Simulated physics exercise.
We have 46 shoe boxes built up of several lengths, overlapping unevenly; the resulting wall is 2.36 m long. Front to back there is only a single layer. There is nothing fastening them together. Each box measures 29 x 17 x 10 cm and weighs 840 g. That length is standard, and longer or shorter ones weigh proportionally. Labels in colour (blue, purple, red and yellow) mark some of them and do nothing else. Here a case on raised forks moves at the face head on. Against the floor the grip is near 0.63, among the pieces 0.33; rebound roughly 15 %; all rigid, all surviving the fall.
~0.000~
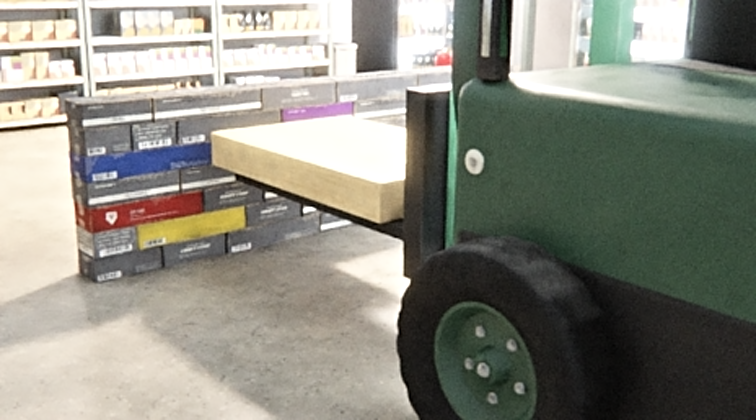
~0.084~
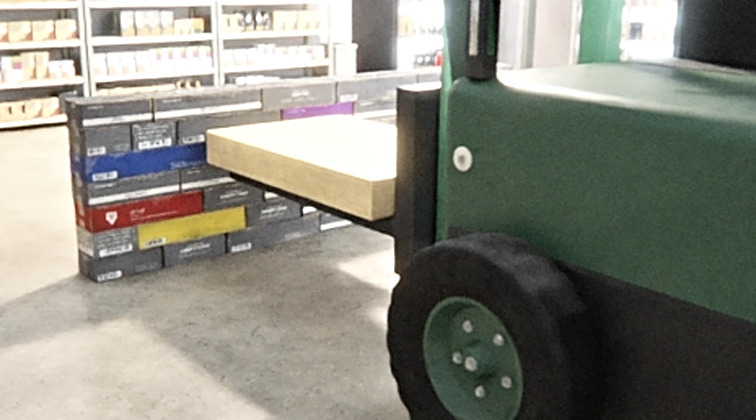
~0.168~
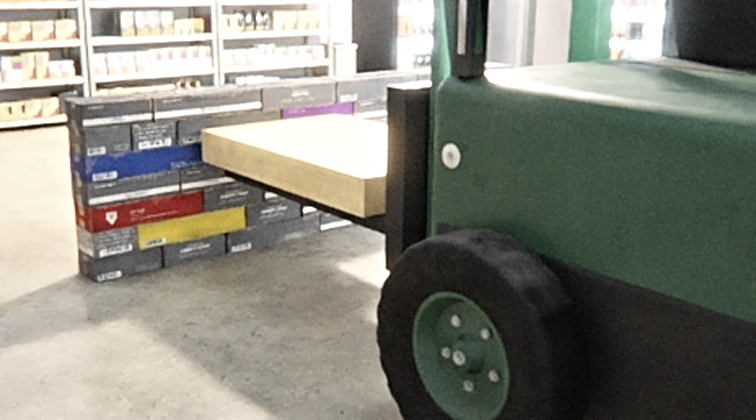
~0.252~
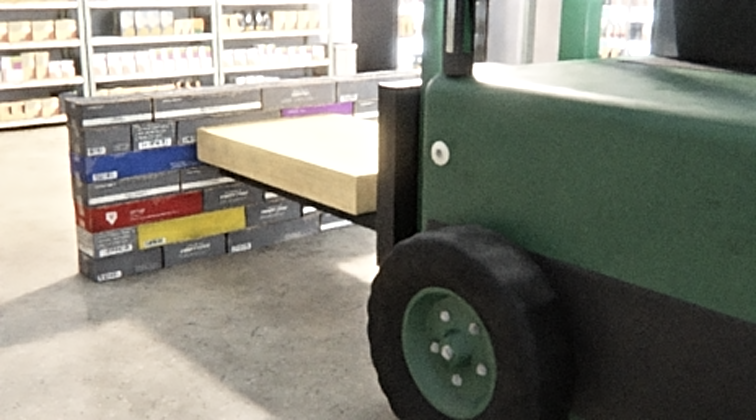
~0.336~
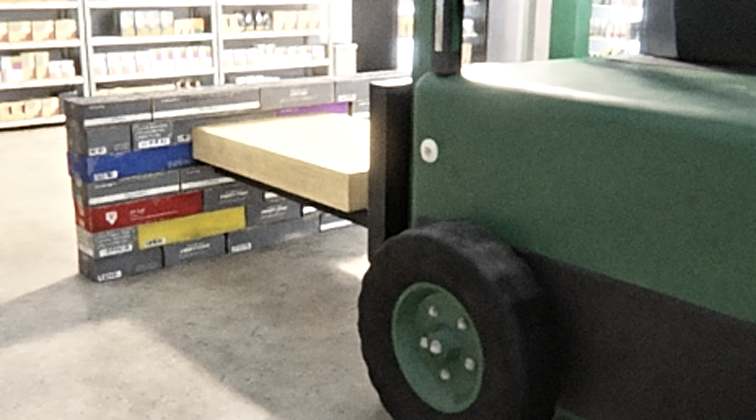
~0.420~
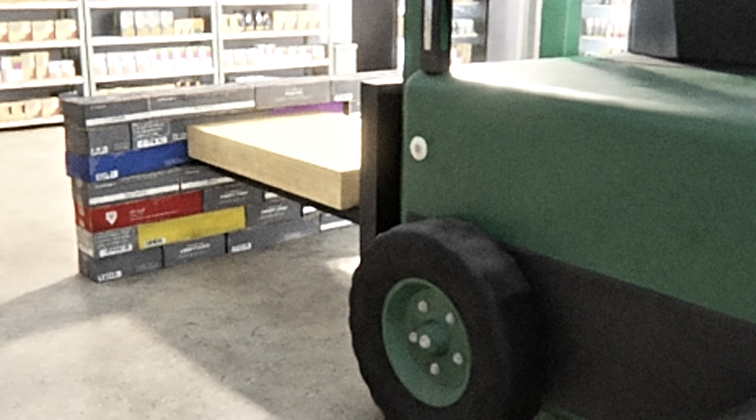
A green forklift with a dark wheel fills the right side of a sunlit, concrete-floored storeroom, seen from a still, slightly raised view beside it. Its raised forks carry a flat pale case toward a low wall of grey boxes with blue, red, yellow and purple labels, stocked shelves behind. The forklift creeps left, and the case meets the wall, nudging its upper boxes slightly leftward.
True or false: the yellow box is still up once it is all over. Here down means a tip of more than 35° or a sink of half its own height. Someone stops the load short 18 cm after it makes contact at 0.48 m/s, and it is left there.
True.
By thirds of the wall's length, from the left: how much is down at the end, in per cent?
Left third 40 per cent, middle 40 per cent, right 10 per cent.
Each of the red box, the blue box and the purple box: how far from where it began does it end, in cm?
Net displacement: Red = 0 cm, blue = 45 cm, purple = 85 cm.
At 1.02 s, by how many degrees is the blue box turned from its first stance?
Tilt from start: Approx. 70 degrees.
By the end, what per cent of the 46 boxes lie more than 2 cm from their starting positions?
35 percent.
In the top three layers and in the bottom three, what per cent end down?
Of the top ones 70 percent, of the bottom ones 0 percent.
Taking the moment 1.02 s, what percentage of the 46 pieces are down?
By then, 20 per cent.
Around 0.70 s, none of the 46 boxes down, 21 disturbed; yellow box tipped 3°; purple box tipped 10°.
Around 1.02 s, 10 of the 46 boxes down; yellow box unmoved; blue box tipped 67°, 7 cm lower.
Around 1.52 s, 13 of the 46 boxes down; yellow box unmoved; purple box upside down.
Finally (2.5 s), 13 of the 46 boxes down; yellow box unmoved; purple box upside down; blue box on its side. Seen by the last camera, middles, yellow box near (184, 222), purple box near (262, 189).
